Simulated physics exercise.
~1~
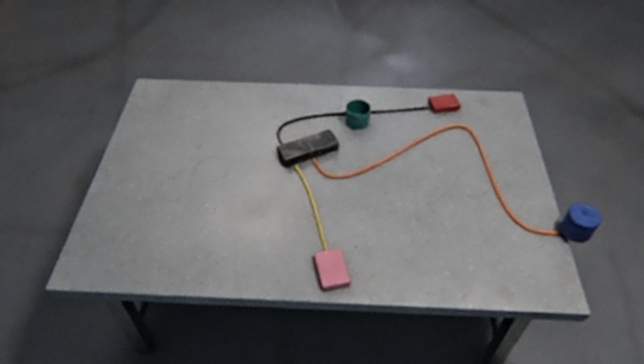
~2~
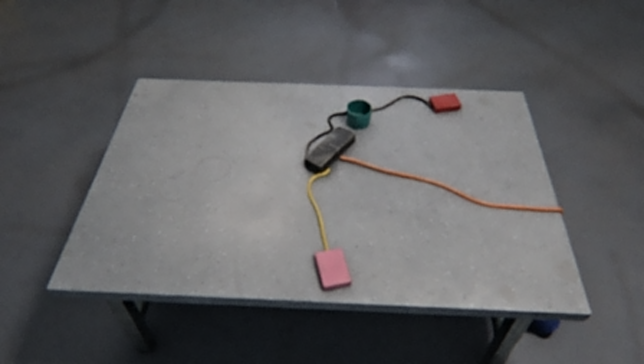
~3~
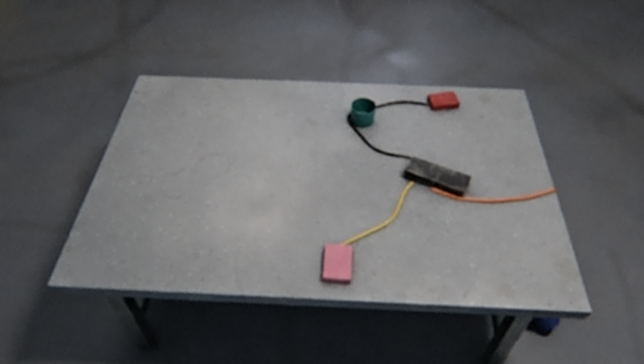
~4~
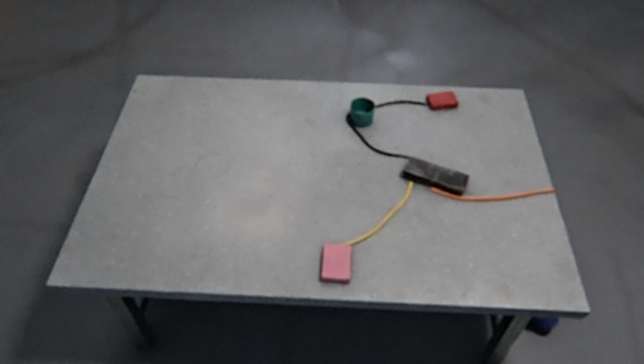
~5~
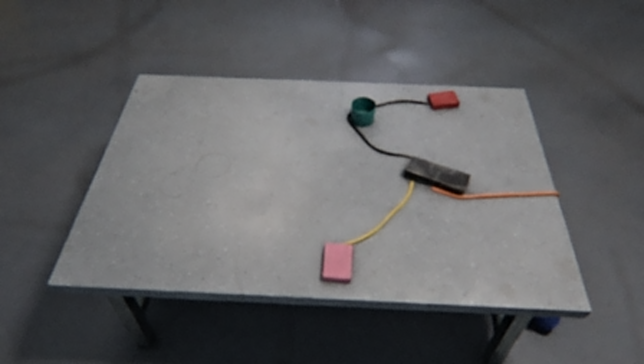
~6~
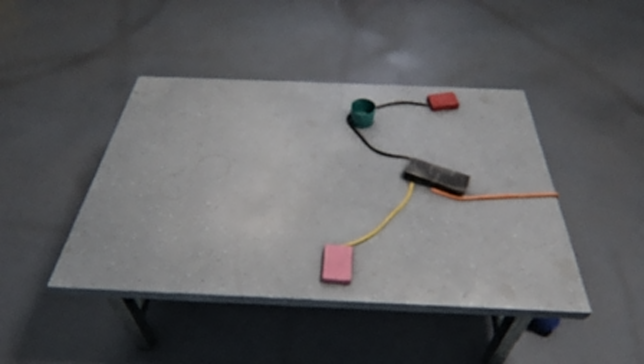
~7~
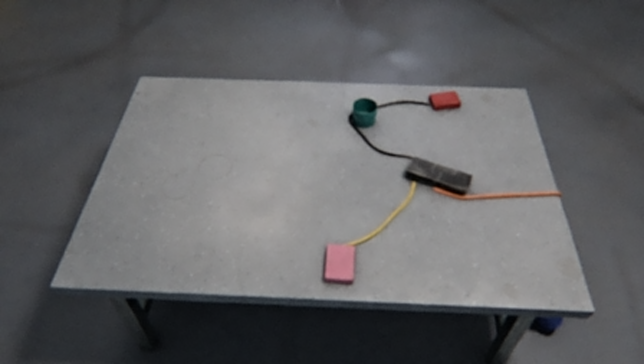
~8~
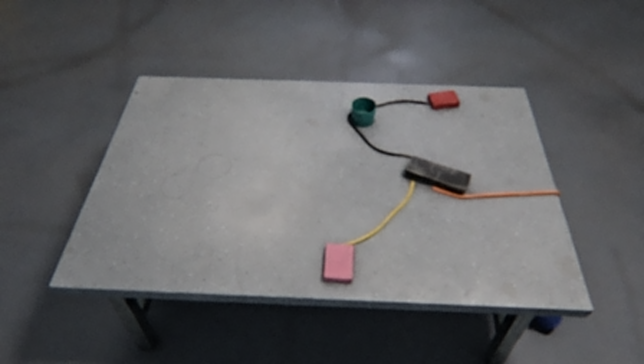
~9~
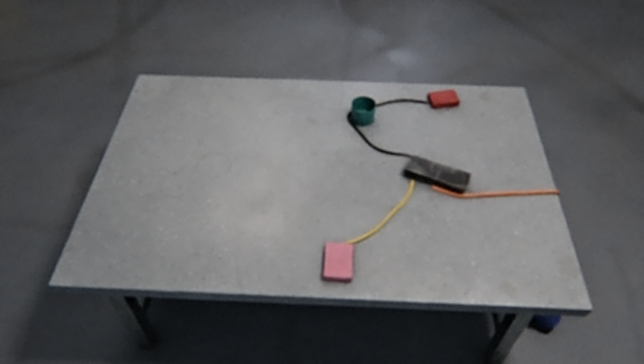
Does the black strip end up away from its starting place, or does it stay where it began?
The black strip ends up well to the right of its starting place. The red phone stays put and the teal cup hardly moves.
